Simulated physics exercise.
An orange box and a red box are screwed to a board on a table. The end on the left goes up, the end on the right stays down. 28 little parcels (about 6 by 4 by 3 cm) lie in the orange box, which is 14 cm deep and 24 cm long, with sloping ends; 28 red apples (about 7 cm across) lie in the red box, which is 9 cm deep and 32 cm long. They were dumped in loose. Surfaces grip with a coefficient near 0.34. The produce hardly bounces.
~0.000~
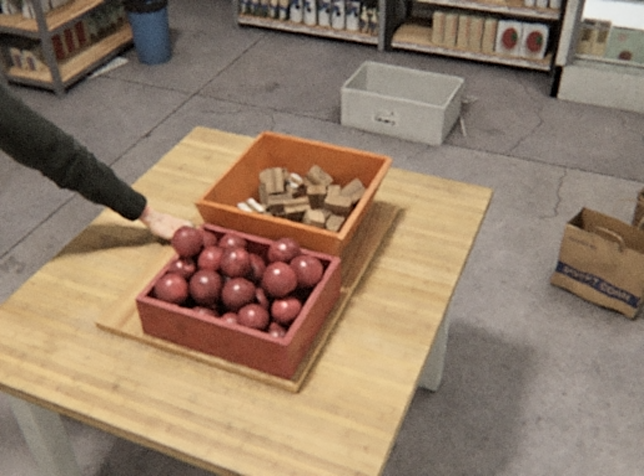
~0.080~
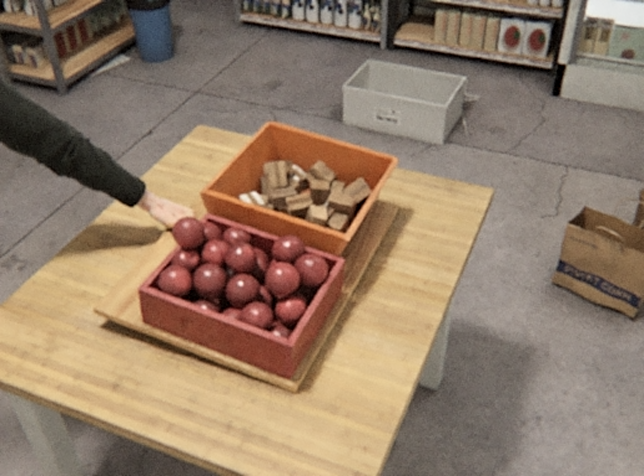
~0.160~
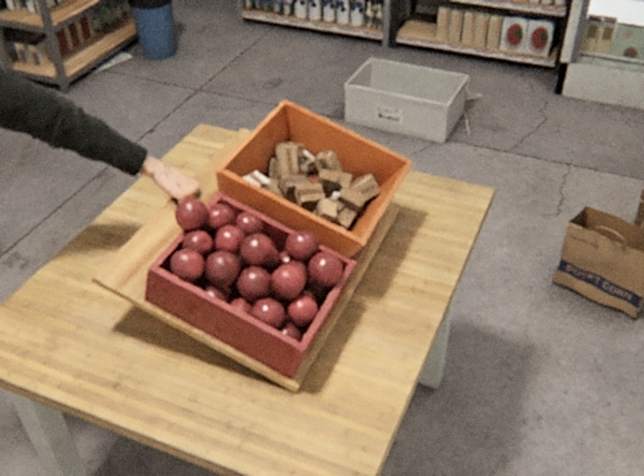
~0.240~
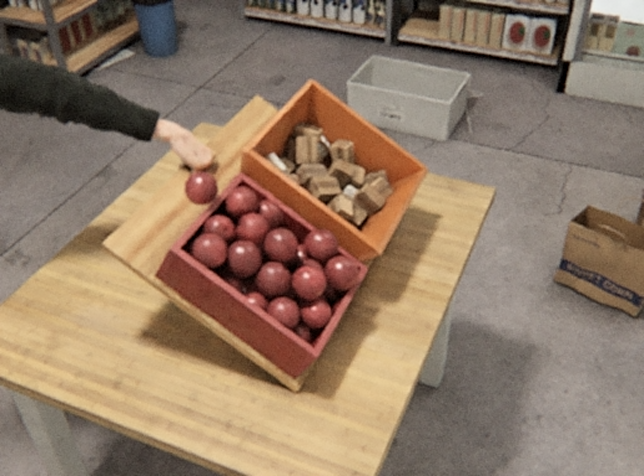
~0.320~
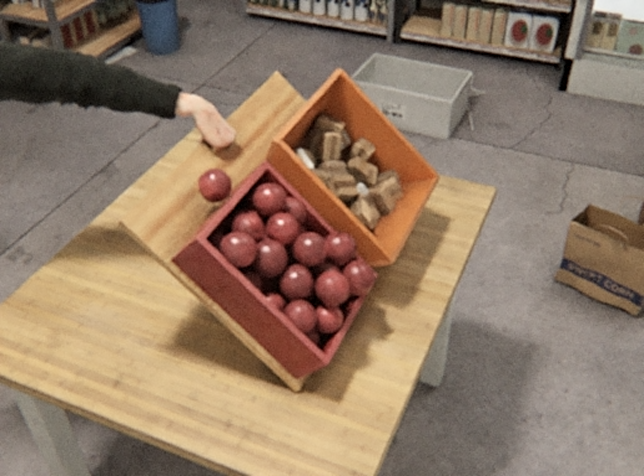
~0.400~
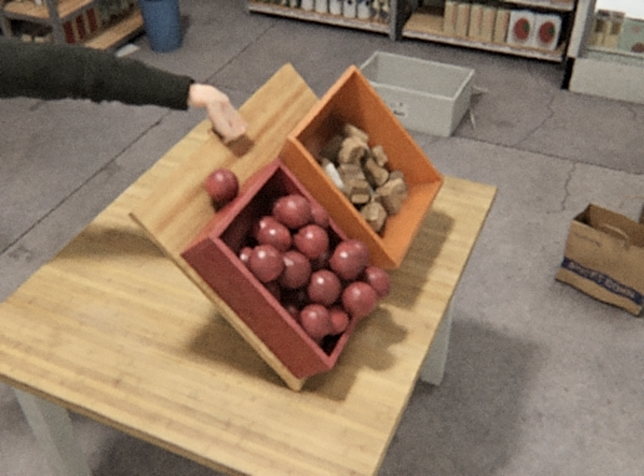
At the start, a hand reaches in from the left beside a level board on a table, holding a red box of round red objects and an orange box of small brown pieces. The board's left end rises steeply, tilting both boxes rightward, and one red object shows outside its box.
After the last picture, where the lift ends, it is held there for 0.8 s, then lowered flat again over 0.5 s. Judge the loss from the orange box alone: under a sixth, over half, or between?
Less than a sixth of the little parcels leave the orange box.
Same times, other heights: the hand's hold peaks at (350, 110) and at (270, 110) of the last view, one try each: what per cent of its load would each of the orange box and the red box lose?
Orange box 100 then 30, red box 90 then 70 per cent.
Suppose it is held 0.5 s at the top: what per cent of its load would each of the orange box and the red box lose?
In that case orange box 0, red box 40 per cent.
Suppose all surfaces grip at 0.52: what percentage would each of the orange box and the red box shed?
Then orange box 0, red box 30 per cent.
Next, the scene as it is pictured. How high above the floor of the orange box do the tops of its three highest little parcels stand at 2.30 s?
Some 10 cm.
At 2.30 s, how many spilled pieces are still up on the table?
Roughly 3.
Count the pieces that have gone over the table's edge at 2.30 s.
Some 8 pieces.
After 0.70 s, tilt 47°; orange box 28 in, 0 out and red box 21 in, 7 out.
After 1.09 s, tilt 47°; orange box 28 in, 0 out and red box 17 in, 11 out.
After 1.62 s, tilt 3°; orange box 28 in, 0 out and red box 17 in, 11 out.
Outcome (at 2.30 s), orange box 28 in, 0 out and red box 17 in, 11 out. Asked share, 0 of 28, 0 per cent.
